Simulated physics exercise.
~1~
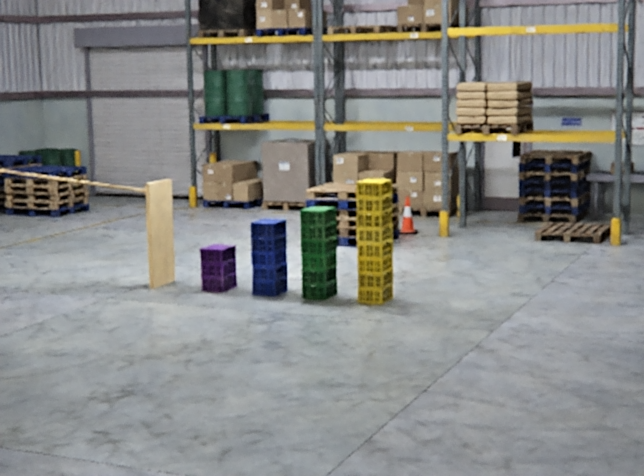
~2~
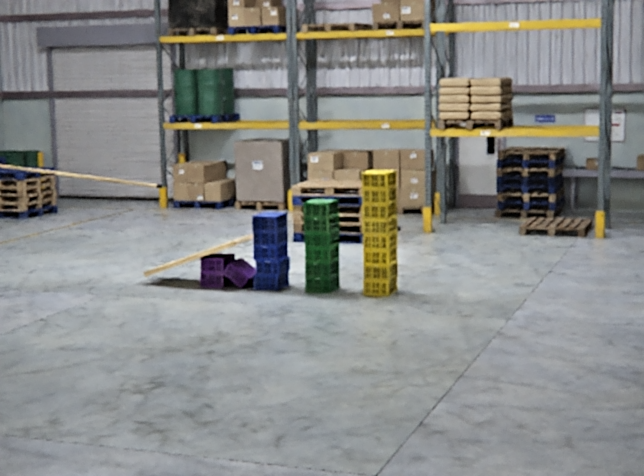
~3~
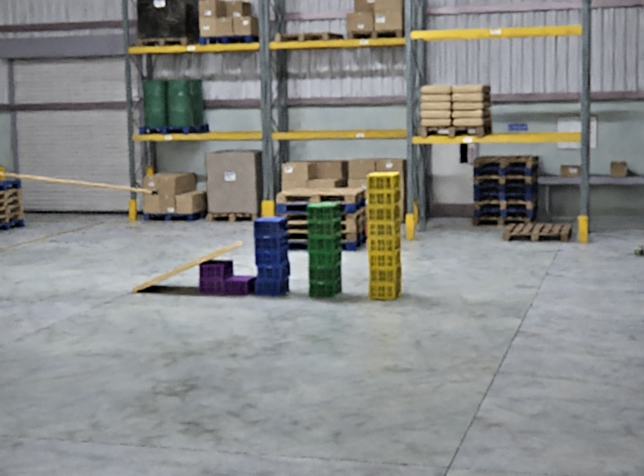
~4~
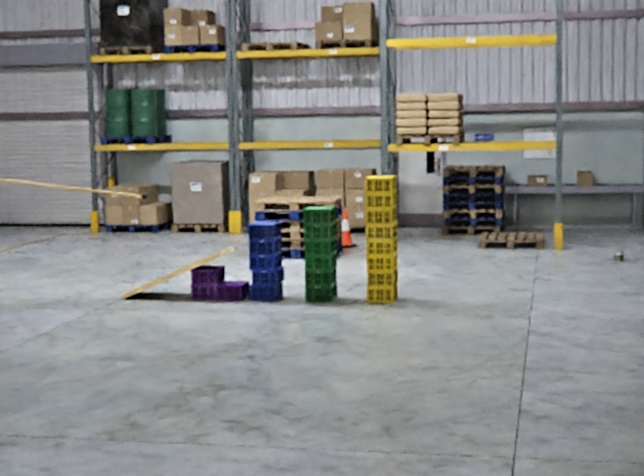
Wooden board toppling right onto a short purple crate stack, knocking its top crate down, while blue, green and yellow stacks stay standing.
